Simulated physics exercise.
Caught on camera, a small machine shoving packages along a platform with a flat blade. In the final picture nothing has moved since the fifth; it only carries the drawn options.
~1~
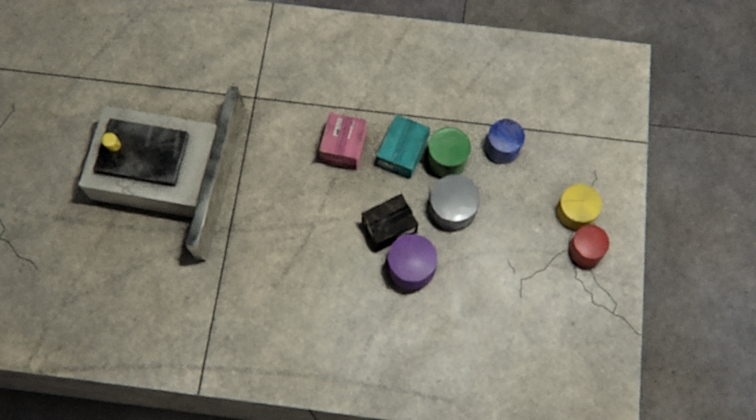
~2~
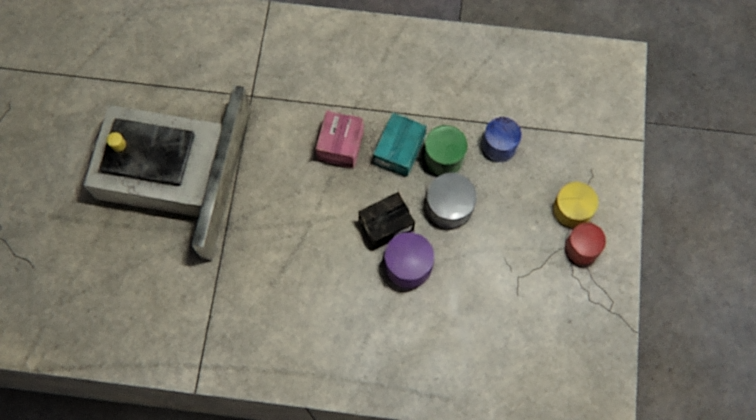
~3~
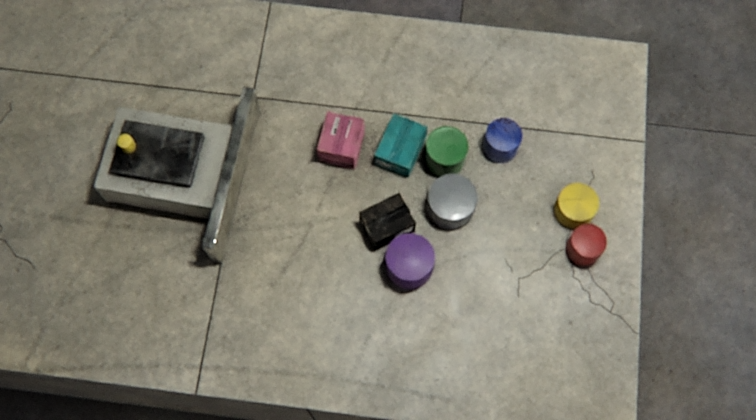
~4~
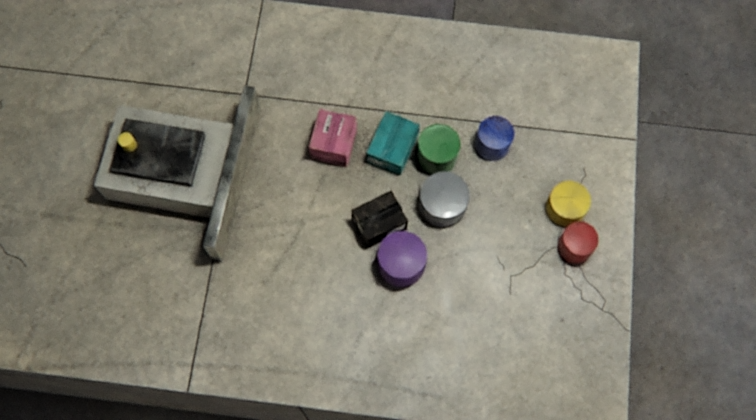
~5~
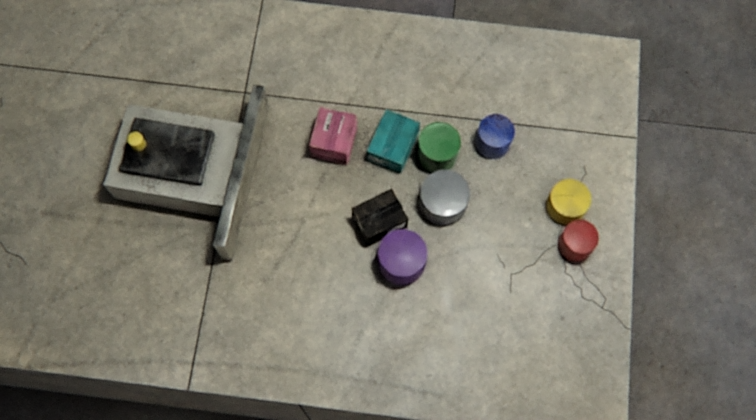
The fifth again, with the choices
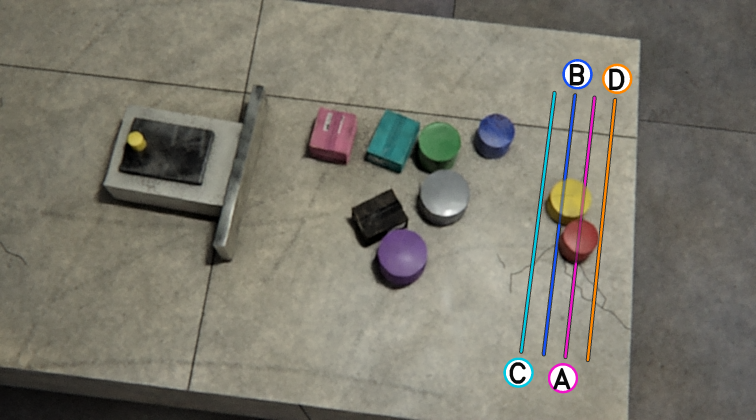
A small grey machine with a black top, a yellow knob and a flat upright blade sits at the left of a pale, cracked stone platform, seen from high above. To its right lie pink, turquoise and black parcels among green, blue, grey, purple, yellow and red round containers. The machine creeps slightly rightward without touching the unmoving items, while the view shifts very slightly.
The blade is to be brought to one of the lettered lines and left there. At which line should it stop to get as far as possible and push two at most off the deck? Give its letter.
No third one falls up to B.
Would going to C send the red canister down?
By then, no.
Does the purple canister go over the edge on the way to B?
By then, no.
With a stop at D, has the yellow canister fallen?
By then, yes.
On the marked copy, A at (581, 221); B at (560, 218); C at (539, 216); D at (602, 223).
With B. Early on, robot (289, 165); blue canister (499, 136); turquoise parcel (428, 146).
Further on, robot (404, 179); yellow canister (593, 214); green pail (577, 176).
At the end, robot (497, 190); green pail over the edge; blue canister over the edge; two fallen.
As for the rest, A drops five; C is within the limit but short; D drops five.
